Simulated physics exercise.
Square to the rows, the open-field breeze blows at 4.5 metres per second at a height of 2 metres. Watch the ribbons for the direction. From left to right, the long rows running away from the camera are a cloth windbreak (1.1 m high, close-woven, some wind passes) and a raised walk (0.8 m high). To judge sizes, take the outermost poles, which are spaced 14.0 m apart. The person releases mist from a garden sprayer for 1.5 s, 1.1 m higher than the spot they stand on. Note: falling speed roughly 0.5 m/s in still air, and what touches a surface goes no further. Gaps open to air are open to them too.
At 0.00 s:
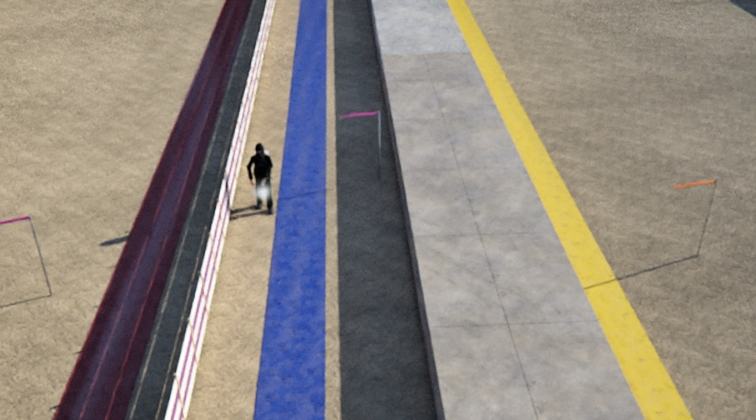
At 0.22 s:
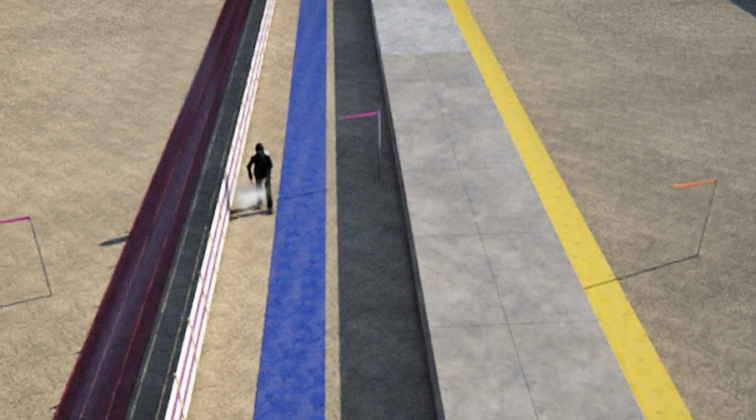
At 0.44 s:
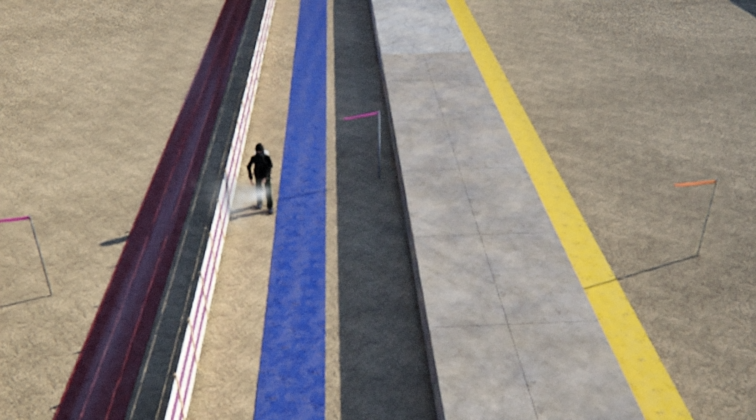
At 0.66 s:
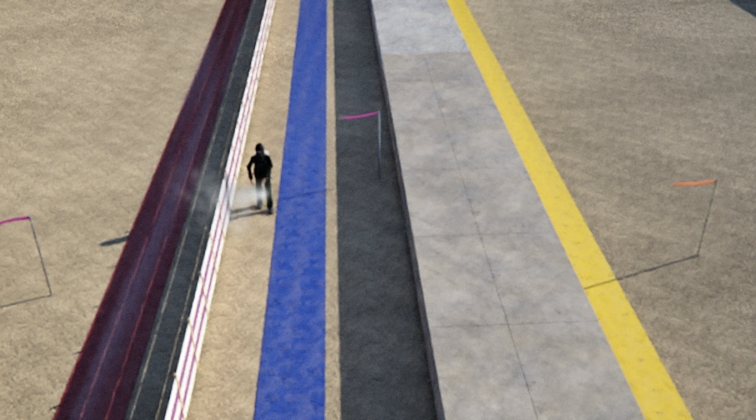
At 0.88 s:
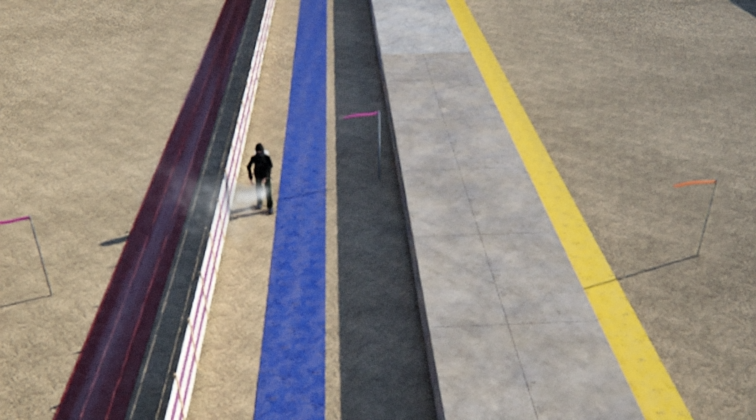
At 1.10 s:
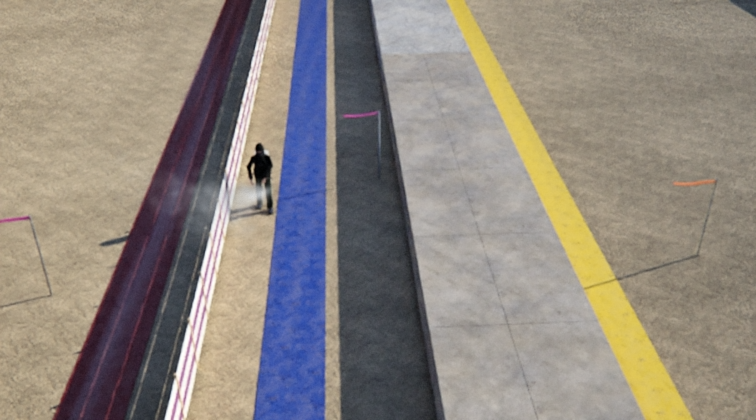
Pale mist spreading leftward from a dark-clad person standing between long ground strips, thinning across a striped row and dark bands.
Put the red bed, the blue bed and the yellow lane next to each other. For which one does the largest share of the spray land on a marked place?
Highest for red.
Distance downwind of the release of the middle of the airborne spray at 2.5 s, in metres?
I'd put it at close to 2.5 metres.
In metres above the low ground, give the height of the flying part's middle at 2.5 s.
Middle height: Approx. 0.6 m.
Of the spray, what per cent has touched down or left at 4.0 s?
70 %.
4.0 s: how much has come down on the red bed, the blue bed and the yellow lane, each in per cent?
Roughly 15 per cent red, 0 per cent blue and 0 per cent yellow.
After 2.5 s, 0 % lies on the yellow lane, 0 % on the blue bed and 3 % on the red bed; 37 % has touched down or left; the middle of what still flies is 0.6 m above the low ground, near (165, 212).
After 4.0 s, 0 % lies on the yellow lane, 0 % on the blue bed and 16 % on the red bed; 69 % has touched down or left; the middle of what still flies is 0.7 m above the low ground, near (61, 213).
After 8.0 s, 0 % lies on the yellow lane, 0 % on the blue bed and 21 % on the red bed; 94 % has touched down or left.
After 20.0 s, 0 % lies on the yellow lane, 0 % on the blue bed and 21 % on the red bed; 100 % has touched down or left.
After 45.0 s, 0 % lies on the yellow lane, 0 % on the blue bed and 21 % on the red bed; 100 % has touched down or left.
